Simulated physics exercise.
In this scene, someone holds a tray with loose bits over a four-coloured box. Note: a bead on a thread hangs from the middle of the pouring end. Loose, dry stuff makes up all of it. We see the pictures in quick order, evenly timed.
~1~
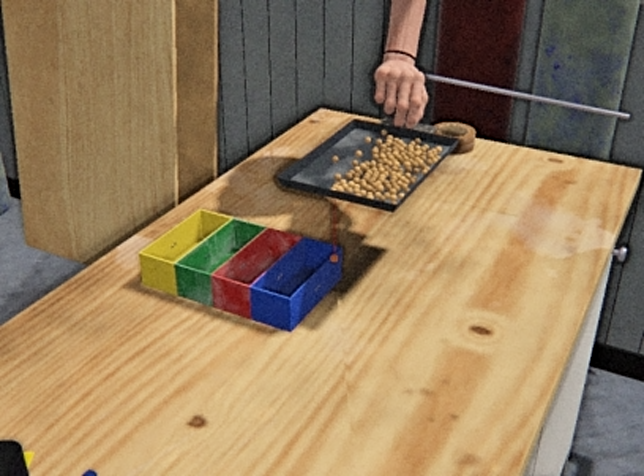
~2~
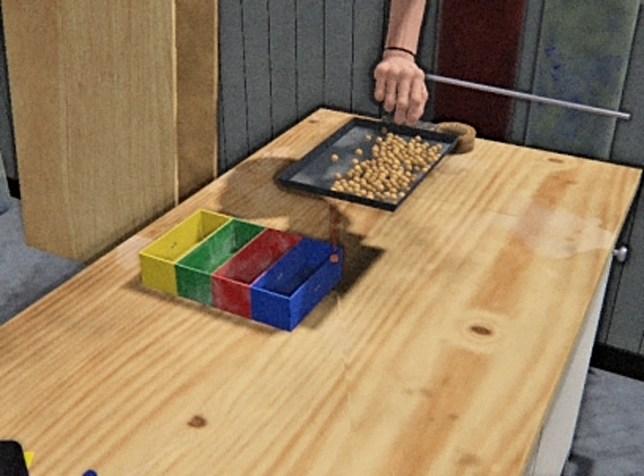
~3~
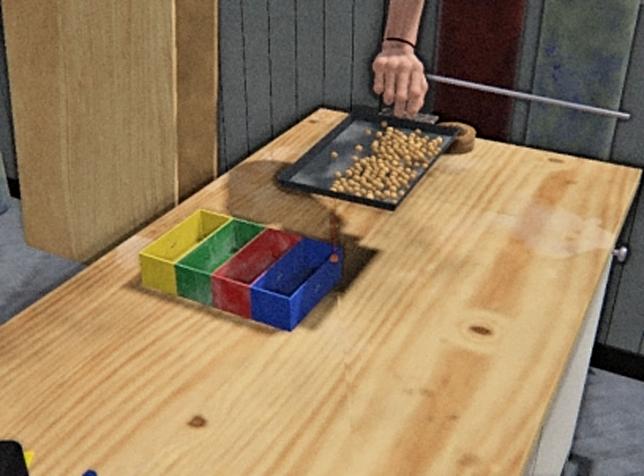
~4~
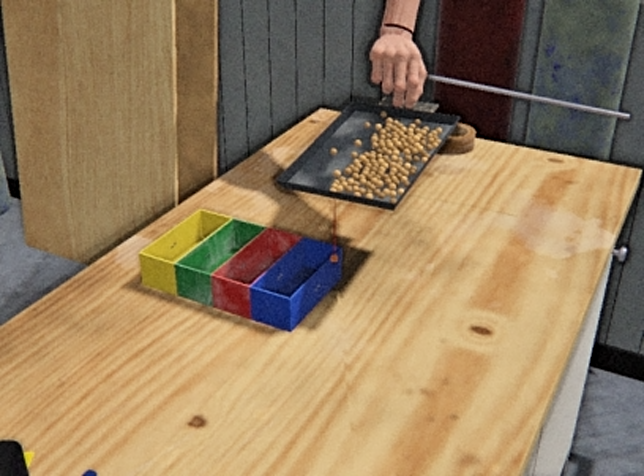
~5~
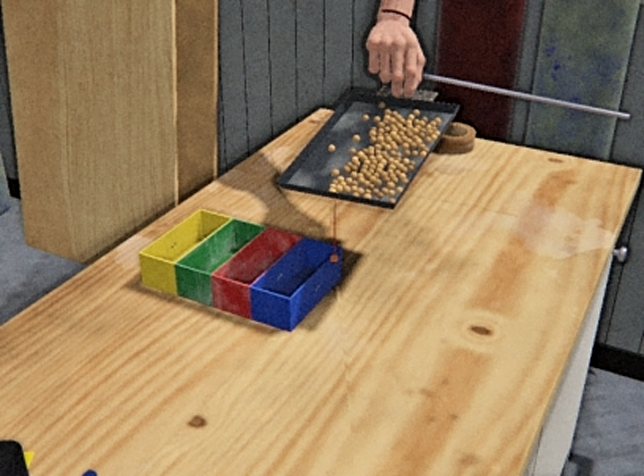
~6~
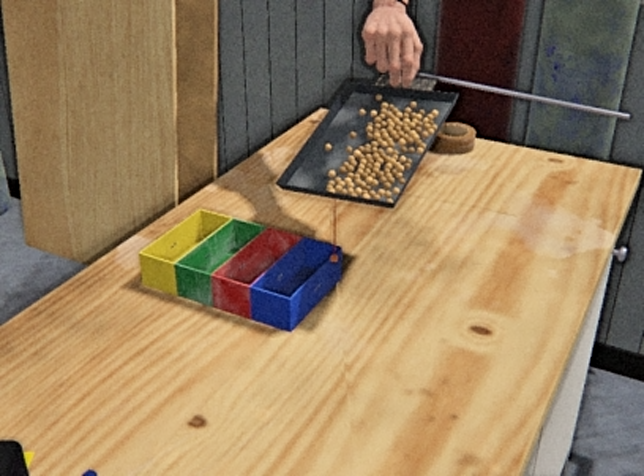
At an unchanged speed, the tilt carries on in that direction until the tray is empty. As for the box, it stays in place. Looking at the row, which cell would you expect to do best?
I would expect the blue cell to do best.
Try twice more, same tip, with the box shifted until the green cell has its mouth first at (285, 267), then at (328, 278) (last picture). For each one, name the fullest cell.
Result 1: The green cell. Result 2: Yellow.
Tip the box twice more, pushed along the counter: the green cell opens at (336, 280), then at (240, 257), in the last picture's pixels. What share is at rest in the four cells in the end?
First case around 70 %, second case around 90 %.
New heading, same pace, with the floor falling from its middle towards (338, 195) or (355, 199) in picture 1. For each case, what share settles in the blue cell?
I'd expect around 30 in a hundred first and around 10 in a hundred second.
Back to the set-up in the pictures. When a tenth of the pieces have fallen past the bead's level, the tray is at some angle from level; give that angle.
About 55°.
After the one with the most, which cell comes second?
Rank 2: That red cell.
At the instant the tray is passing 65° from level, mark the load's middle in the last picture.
Somewhere about (304, 205).
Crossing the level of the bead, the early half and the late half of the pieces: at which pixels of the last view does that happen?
The leading part at (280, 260), the rest of it at (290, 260).
Shortly afterwards, tray tipped steeply; near half on the tray; a little in the blue cell; a little in the red cell; near a quarter falling or outside the box.
Next, tray tipped past a quarter turn; near half in the blue cell; near a quarter in the red cell; only a few in the green cell; near a quarter falling or outside the box.
Some moments later, tray tipped past a quarter turn; near half in the blue cell; near a quarter in the red cell; only a few in the green cell; near a quarter falling or outside the box.
In the end, tray tipped past a quarter turn; near half in the blue cell; near a quarter in the red cell; only a few in the green cell; none at all in the yellow cell; near a quarter outside the box.
